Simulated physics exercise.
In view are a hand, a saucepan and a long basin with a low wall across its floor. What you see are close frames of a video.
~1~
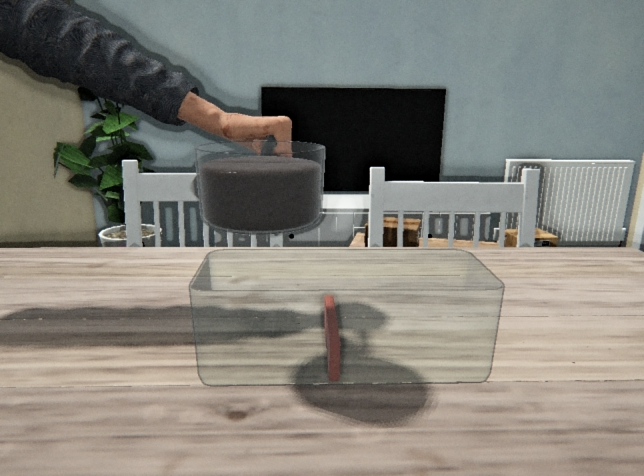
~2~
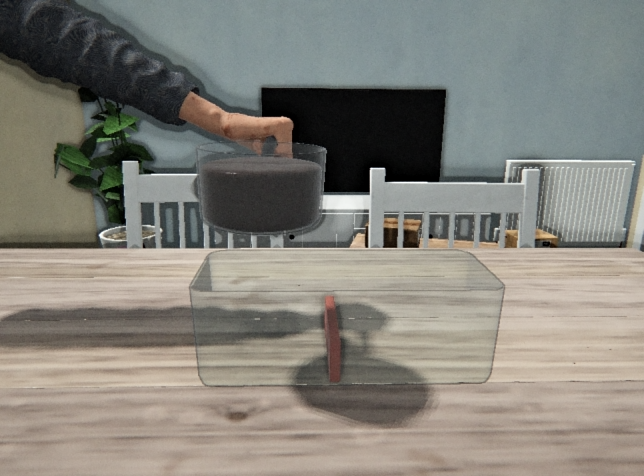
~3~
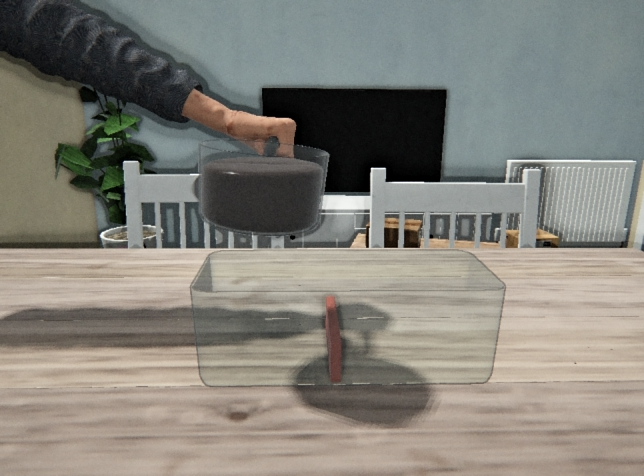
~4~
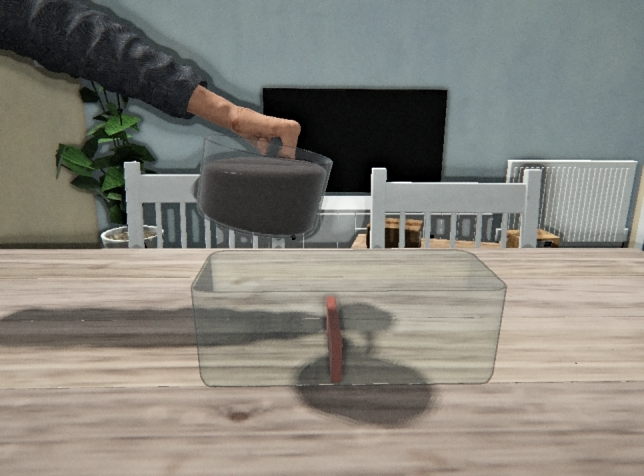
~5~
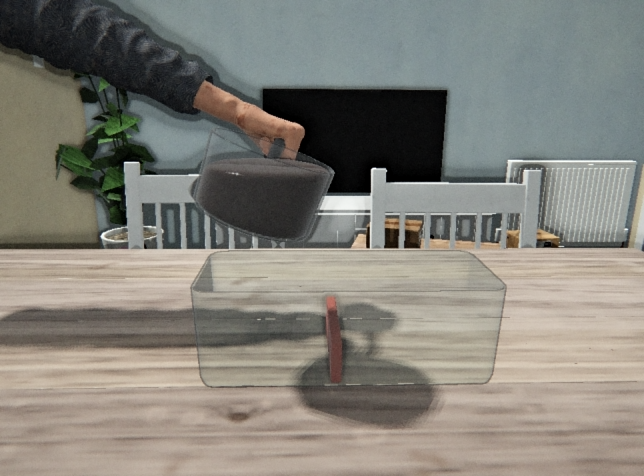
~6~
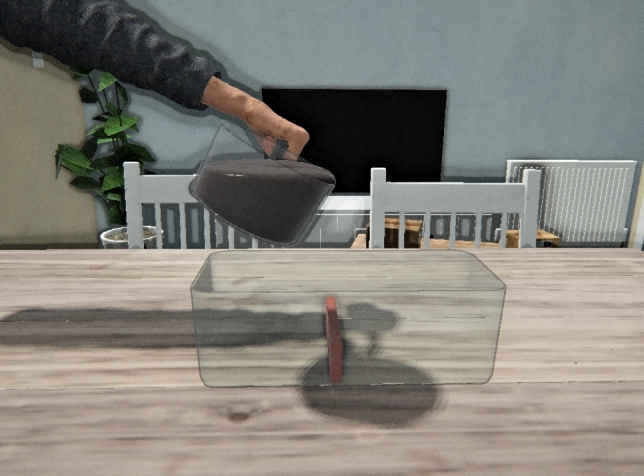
Hand holding a clear saucepan of dark coffee above a long glass basin with a low red wall, gradually tilting it rightward.
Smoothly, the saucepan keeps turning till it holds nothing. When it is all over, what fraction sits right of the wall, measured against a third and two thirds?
Top band.
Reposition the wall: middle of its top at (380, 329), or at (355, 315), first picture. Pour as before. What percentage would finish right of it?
The first placement leaves close to 30 per cent, the second close to 60 per cent.
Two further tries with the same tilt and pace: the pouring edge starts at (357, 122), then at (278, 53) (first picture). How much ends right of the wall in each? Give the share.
The first gives 95 %, the second 70 %.
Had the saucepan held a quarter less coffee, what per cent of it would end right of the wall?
I'd put it at around 90 %.
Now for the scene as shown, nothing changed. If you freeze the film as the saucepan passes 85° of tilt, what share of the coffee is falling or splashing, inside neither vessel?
It comes to around 30 per cent.
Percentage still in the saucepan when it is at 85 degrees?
Near 45 percent is still in there.
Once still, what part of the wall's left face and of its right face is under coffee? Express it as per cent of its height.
Once still, it is 10 % on the left and 70 % on the right.
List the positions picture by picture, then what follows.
In the first frame, it leans 0°; its right rim is at (324, 149); the coffee meets the walls at (201, 164) and (321, 165); the long basin's rim runs from (200, 269) to (486, 269); the wall's top is at (332, 318).
In the second frame, it leans 1°; its right rim is at (325, 151); the coffee meets the walls at (202, 165) and (322, 166).
In the third frame, it leans 5°; its right rim is at (327, 156); the coffee meets the walls at (204, 164) and (324, 167).
In the fourth frame, it leans 11°; its right rim is at (331, 163); the coffee meets the walls at (206, 164) and (327, 168).
In the fifth frame, it leans 19°; its right rim is at (333, 173); the coffee meets the walls at (206, 166) and (331, 170).
In the sixth frame, it leans 29°; its right rim is at (333, 185); the coffee meets the walls at (202, 169) and (332, 178); 1 per cent is over the edge.
A moment on, the saucepan is tipped on its side and 44 per cent is still to pour, 0 is left of the wall and 27 right of it.
Next, the saucepan is tipped on its side and 12 per cent is still to pour, 7 is left of the wall and 76 right of it.
Then the saucepan is tipped on its side and 2 per cent is still to pour, 7 is left of the wall and 89 right of it.
Later the saucepan is tipped on its side and 0 per cent is still to pour, 7 is left of the wall and 92 right of it.
In the end 8 per cent lies left of the wall, 92 right of it and 0 outside.
